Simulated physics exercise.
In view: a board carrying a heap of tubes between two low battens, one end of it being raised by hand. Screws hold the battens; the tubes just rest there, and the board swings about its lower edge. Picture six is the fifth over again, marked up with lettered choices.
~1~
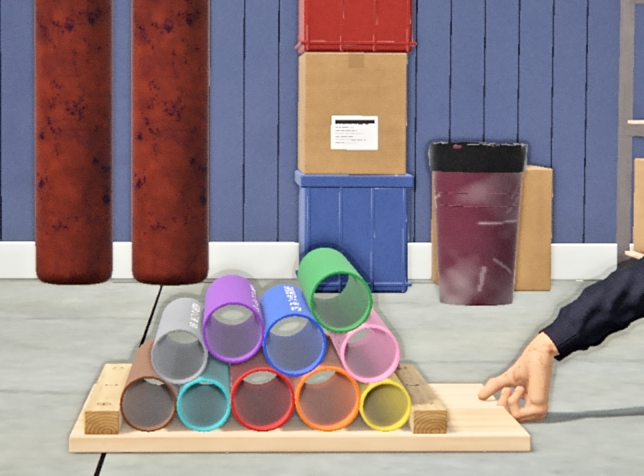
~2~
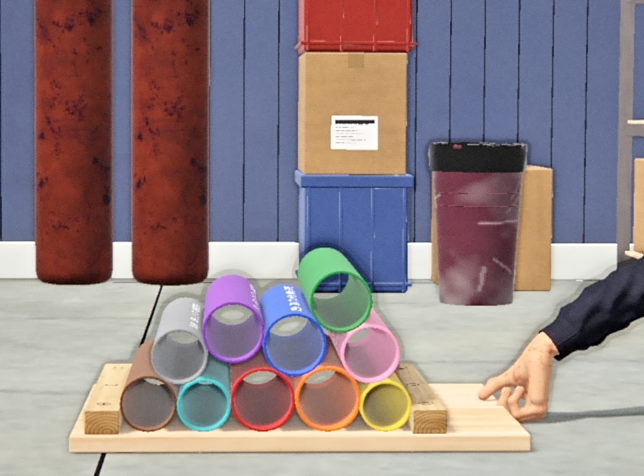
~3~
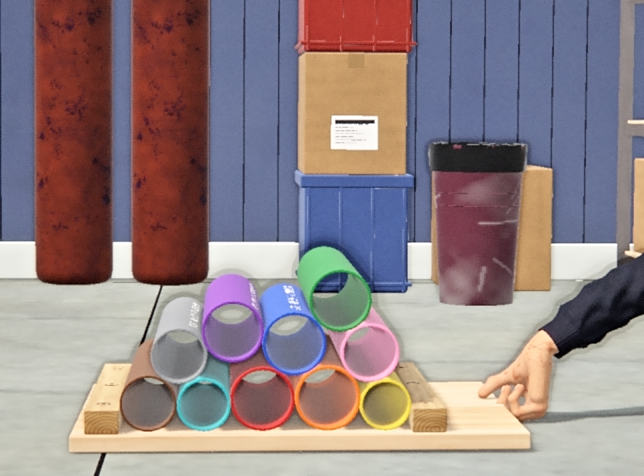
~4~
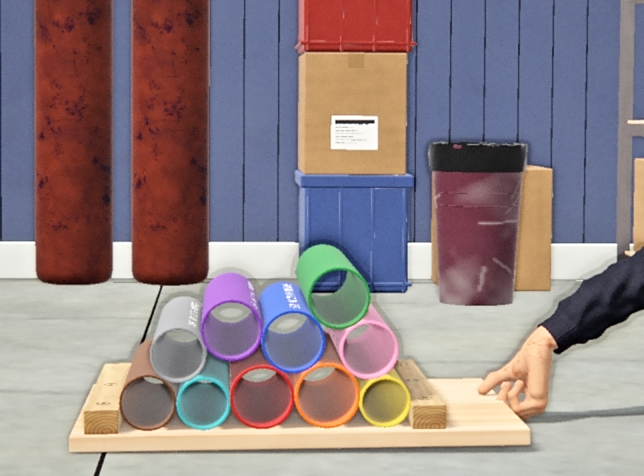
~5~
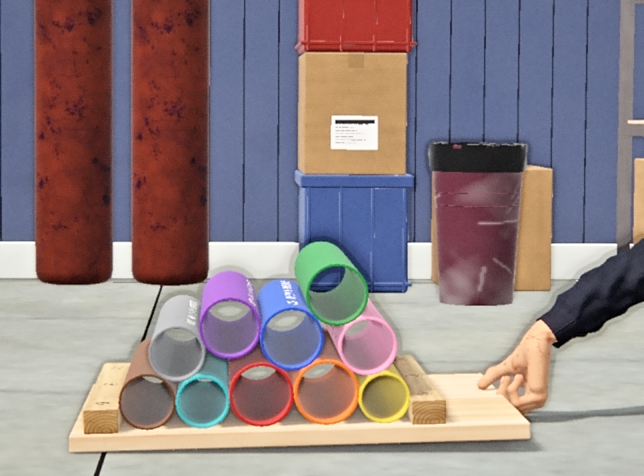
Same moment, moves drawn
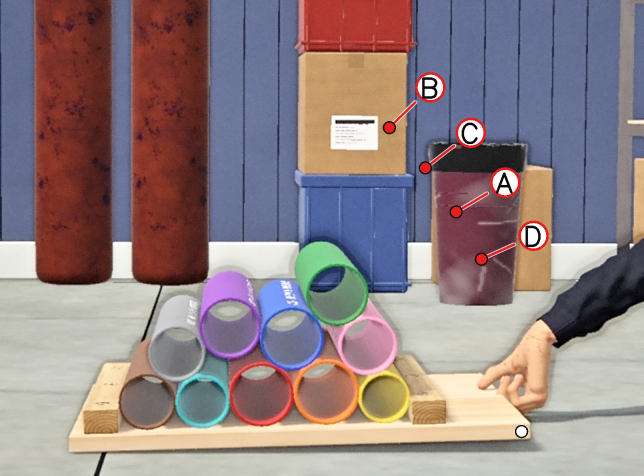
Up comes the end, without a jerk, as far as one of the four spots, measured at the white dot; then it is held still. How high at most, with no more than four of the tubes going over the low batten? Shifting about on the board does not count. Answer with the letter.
No higher than C.
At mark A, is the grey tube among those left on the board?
The grey tube: No.
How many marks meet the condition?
The number is three.
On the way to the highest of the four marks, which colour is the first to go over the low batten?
It is the grey one.
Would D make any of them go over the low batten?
Yes, at D.
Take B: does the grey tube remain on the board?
No.
On the copy, A at (456, 212); B at (390, 128); C at (426, 168); D at (481, 259); the white dot at (522, 431).
On C. First, board at 20°.
Then, board at 38°.
Finally, board at 38°, four over the low batten (grey, blue, purple, green).
By contrast, A four over the low batten (grey, blue, purple, green); B five over the low batten; D two over the low batten (grey, purple).
